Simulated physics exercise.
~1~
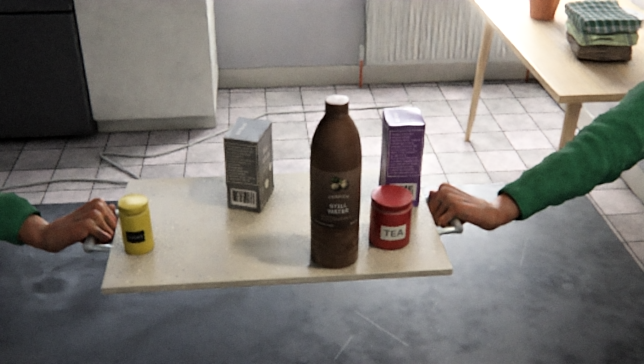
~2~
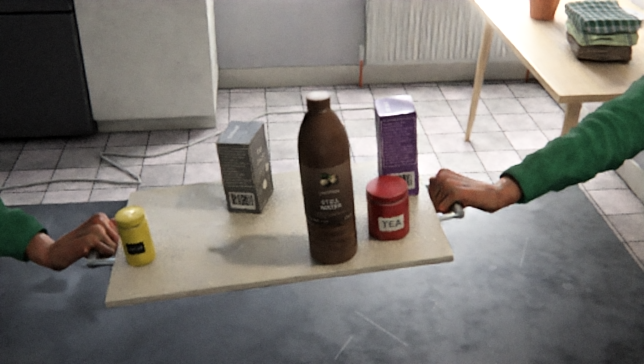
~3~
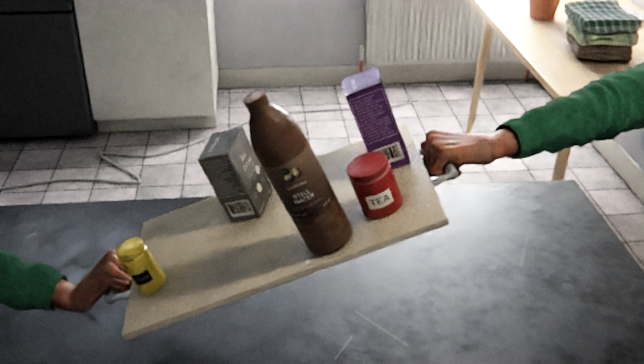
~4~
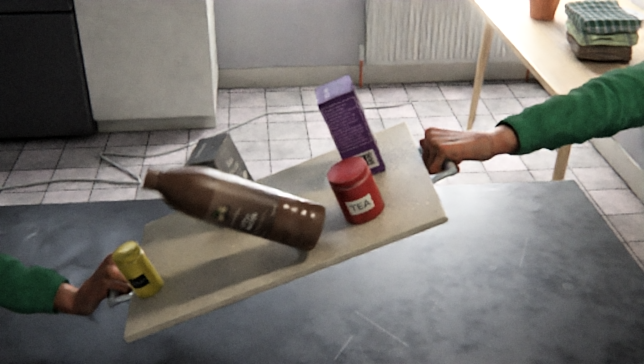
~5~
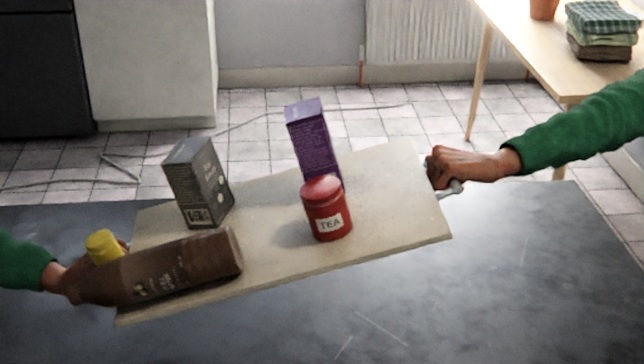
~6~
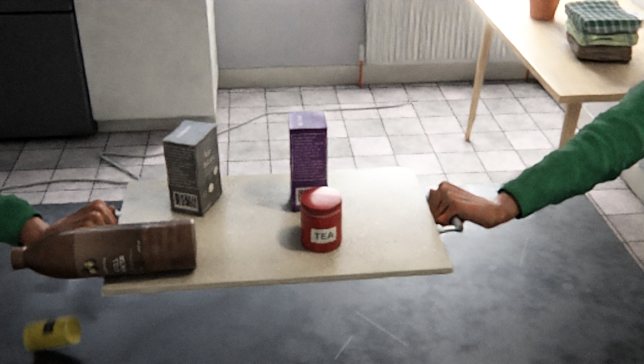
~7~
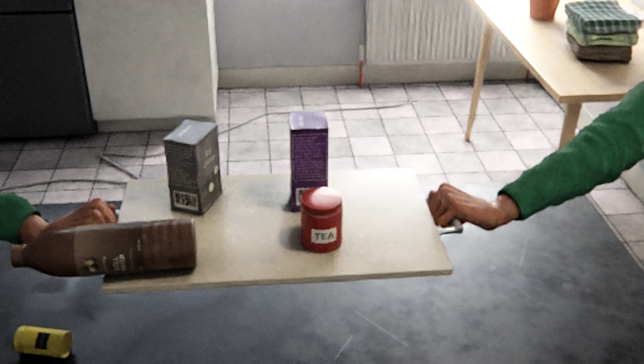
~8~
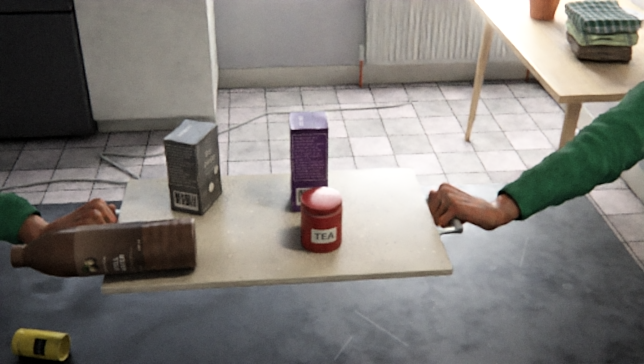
A brown bottle toppled over and slid left as two hands tipped the tray down on that side, knocking a yellow shaker off, while two cartons and a red jar slid a little but stood upright once the tray was leveled.
